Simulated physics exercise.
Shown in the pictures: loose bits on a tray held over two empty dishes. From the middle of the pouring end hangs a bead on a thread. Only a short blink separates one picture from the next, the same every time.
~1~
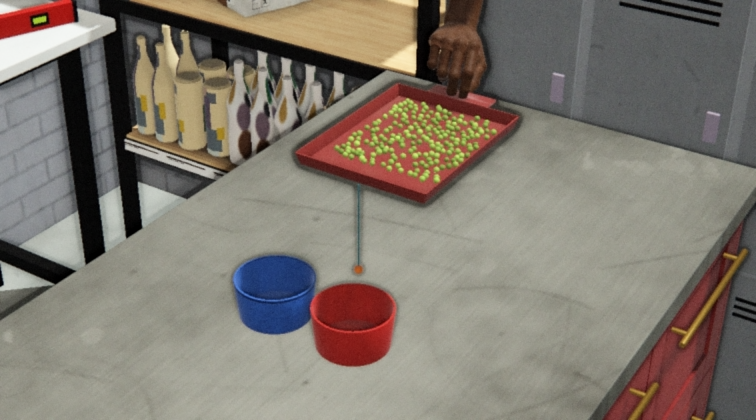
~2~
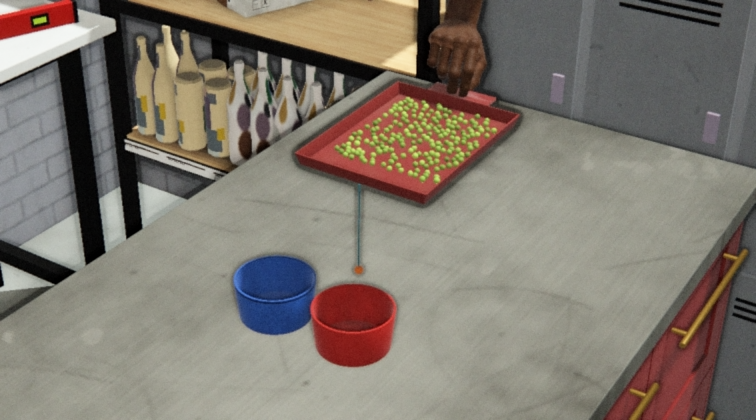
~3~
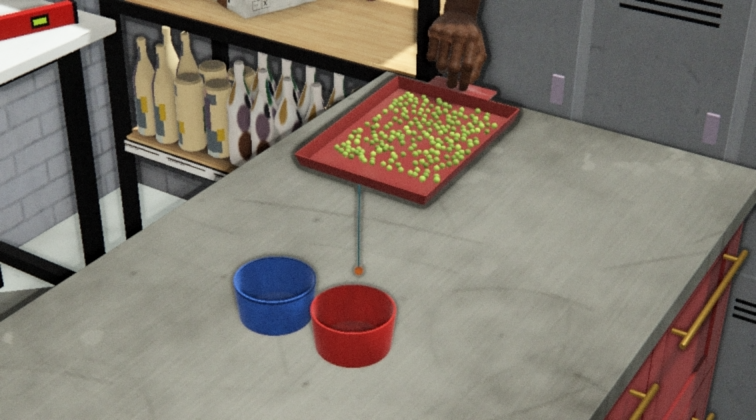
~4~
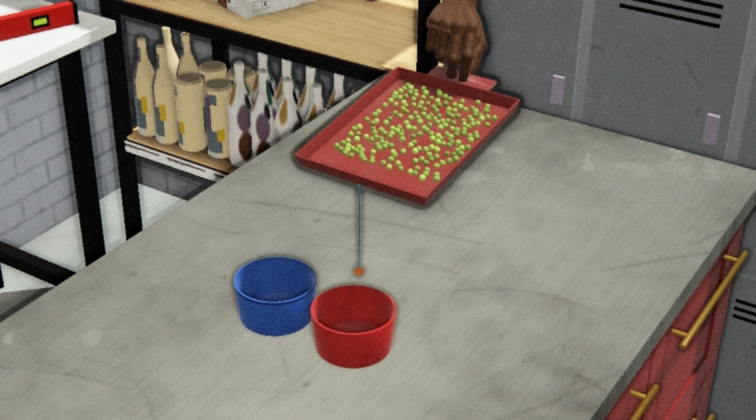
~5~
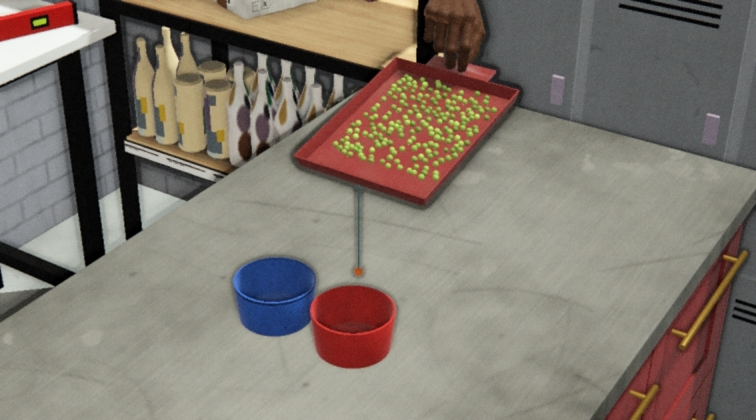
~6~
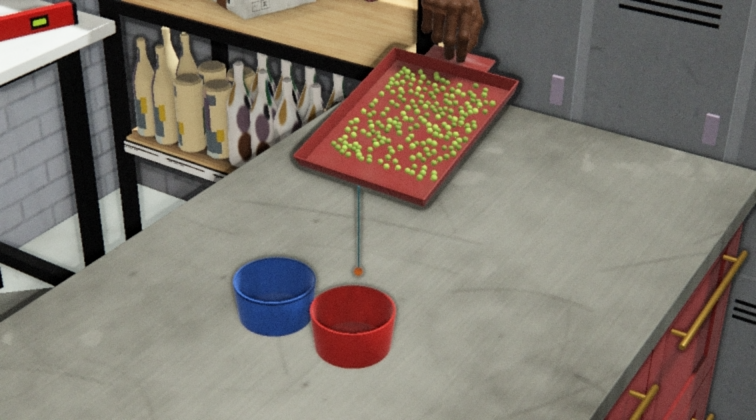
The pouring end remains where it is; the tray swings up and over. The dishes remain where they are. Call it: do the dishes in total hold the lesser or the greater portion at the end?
In total they hold the greater portion.
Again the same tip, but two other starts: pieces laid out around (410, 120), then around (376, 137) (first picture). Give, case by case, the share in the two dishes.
Close to 80 %, followed by close to 80 %.
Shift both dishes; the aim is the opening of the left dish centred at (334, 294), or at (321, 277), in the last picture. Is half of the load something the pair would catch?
For the two tries in order: Exceeding half, exceeding half.
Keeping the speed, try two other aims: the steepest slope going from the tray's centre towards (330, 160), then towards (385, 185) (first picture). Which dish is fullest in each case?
Try one: The leftmost dish. Try two: The rightmost dish.
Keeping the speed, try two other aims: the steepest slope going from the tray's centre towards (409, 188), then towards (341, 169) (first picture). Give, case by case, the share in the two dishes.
First case: 10 %; second case: 80 %.
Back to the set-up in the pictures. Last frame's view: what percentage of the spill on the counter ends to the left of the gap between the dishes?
That would be roughly 20 per cent.
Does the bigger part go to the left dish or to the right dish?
More ends up in the dish to the right.
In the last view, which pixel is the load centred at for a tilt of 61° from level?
(369, 179).
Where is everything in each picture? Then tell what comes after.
The first picture shows corners of the pouring end at (301, 152) and (424, 191), level; middle of the load at (414, 137), dried peas; left dish at (251, 312); right dish at (330, 344); bead on its thread at (359, 269).
The second picture shows corners of the pouring end at (301, 152) and (424, 192), level; middle of the load at (414, 136).
The third picture shows corners of the pouring end at (300, 153) and (424, 193), tipped barely, level across its low end; middle of the load at (414, 134).
The fourth picture shows corners of the pouring end at (300, 154) and (424, 194), tipped a little, level across its low end; middle of the load at (414, 129).
The fifth picture shows corners of the pouring end at (299, 154) and (423, 195), tipped a little, level across its low end; middle of the load at (413, 124).
The sixth picture shows corners of the pouring end at (298, 155) and (422, 196), tipped clearly, level across its low end; middle of the load at (411, 120); left dish at (251, 314); right dish at (330, 346).
Soon after the last picture, tray tipped steeply; nearly all on the tray; a small part in the right dish; a stray few in the left dish; a stray few outside both; a stray few in the air.
A little later, tray tipped past a quarter turn; a small part on the tray; about a third in the right dish; a small part in the left dish; a small part outside both; about a third in the air.
Later still, tray tipped past a quarter turn; about two thirds in the right dish; a small part in the left dish; about a quarter outside both.
At rest, tray tipped past a quarter turn; about two thirds in the right dish; a small part in the left dish; about a quarter outside both.
